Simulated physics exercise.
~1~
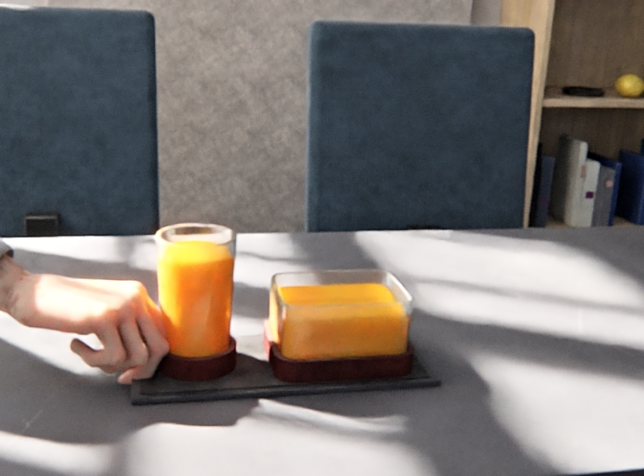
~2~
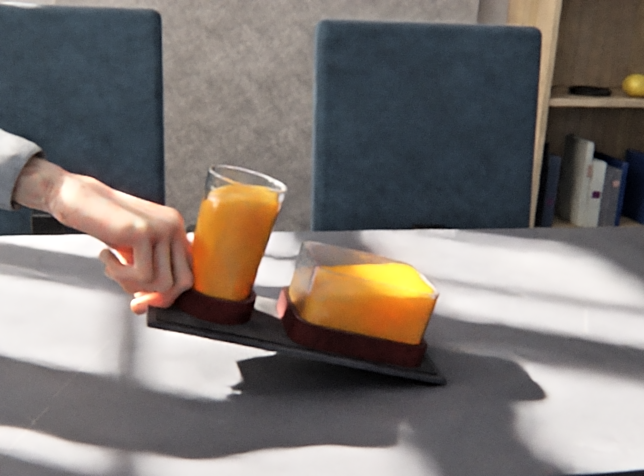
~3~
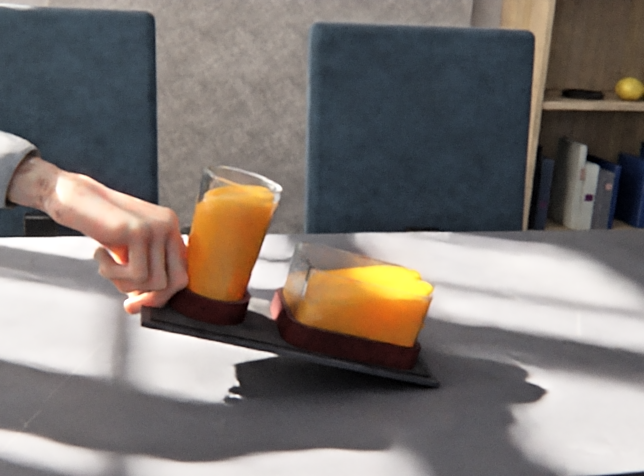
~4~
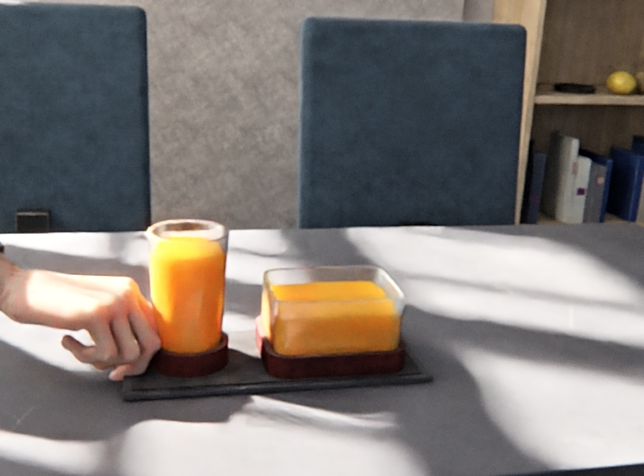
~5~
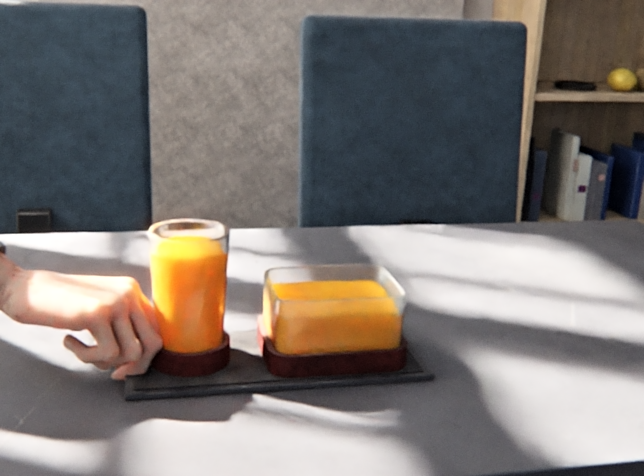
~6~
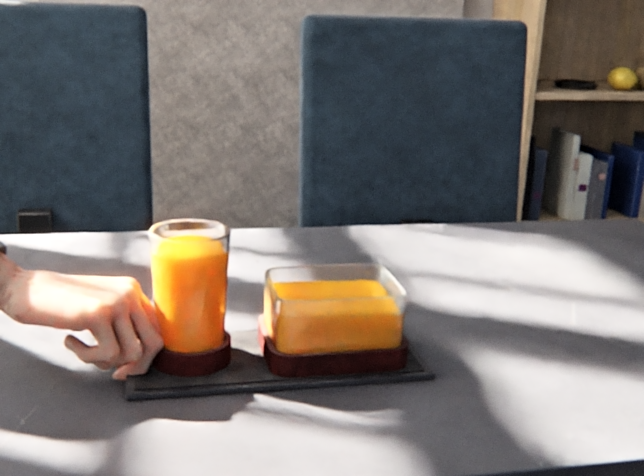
A hand tilting a tray of orange juice in a tall glass and oblong tub, raising its left end, then lowering it flat.
